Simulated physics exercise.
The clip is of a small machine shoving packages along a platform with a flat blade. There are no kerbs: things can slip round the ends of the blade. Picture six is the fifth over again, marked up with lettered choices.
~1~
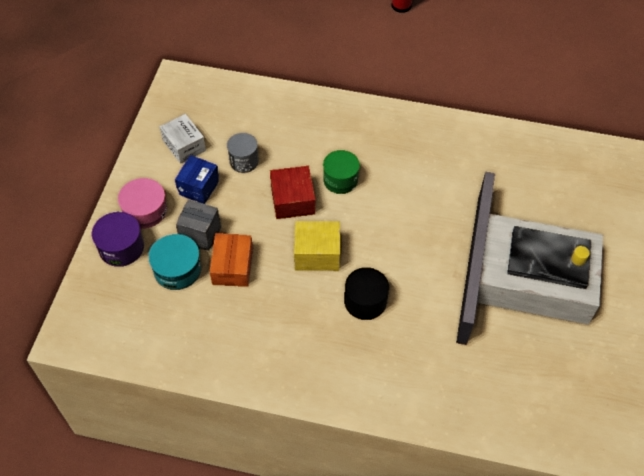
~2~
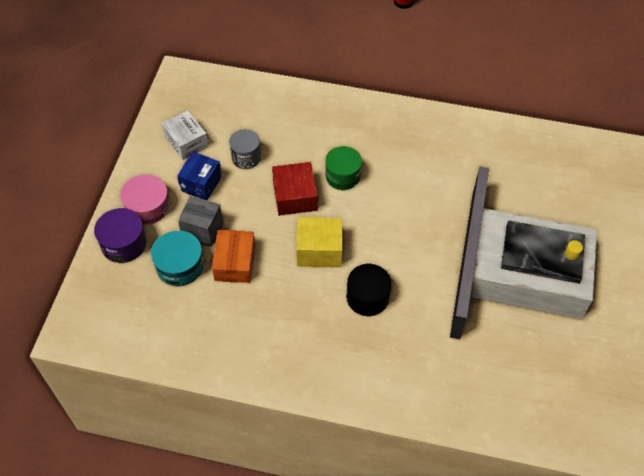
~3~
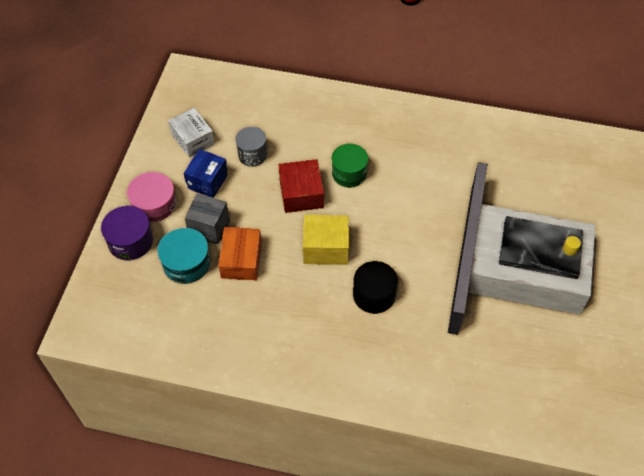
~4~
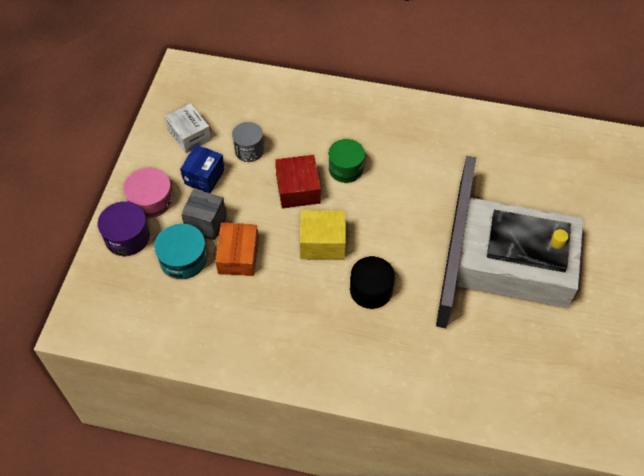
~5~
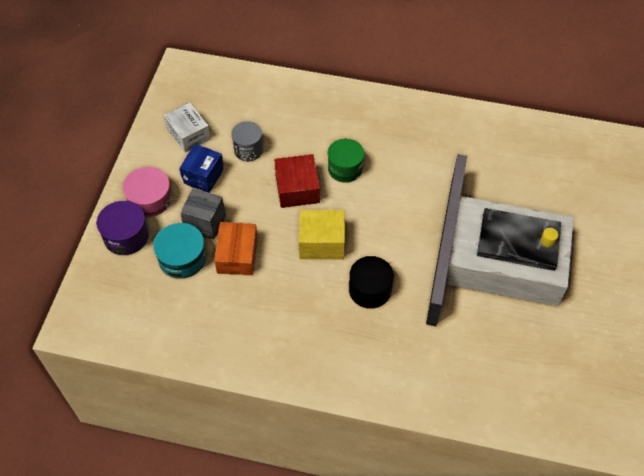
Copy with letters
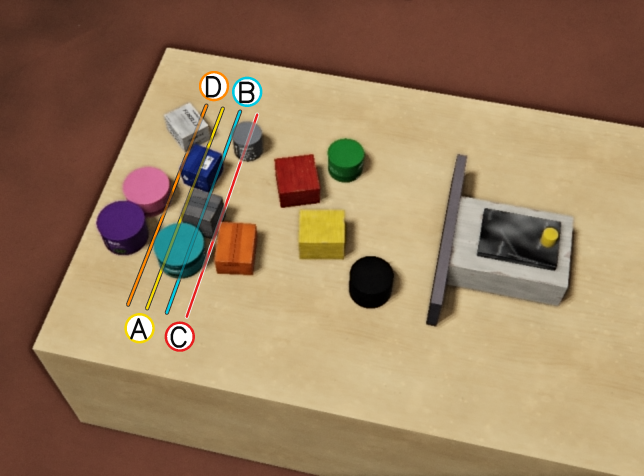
In this clip, colourful blocks and cylinders sit still on the left of a pale wooden platform while a small grey machine with a flat upright blade creeps slightly left toward them, touching none, as the view shifts a little.
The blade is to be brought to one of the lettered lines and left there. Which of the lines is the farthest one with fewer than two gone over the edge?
Stop at B.
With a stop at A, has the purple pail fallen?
Yes.
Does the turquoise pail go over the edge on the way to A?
Yes.
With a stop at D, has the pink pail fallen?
Yes.
On the marked copy, A at (188, 201); B at (206, 204); C at (225, 208); D at (170, 198).
Taking B. A third of the way, robot (422, 220); black canister (319, 272); purple pail (124, 229).
Two thirds of the way, robot (332, 203); purple pail (113, 226); turquoise pail (149, 251).
When it is over, robot (265, 191); turquoise pail (68, 263); pink pail (113, 180); none fallen.
As for the rest, A drops three; C is within the limit but short; D drops three.
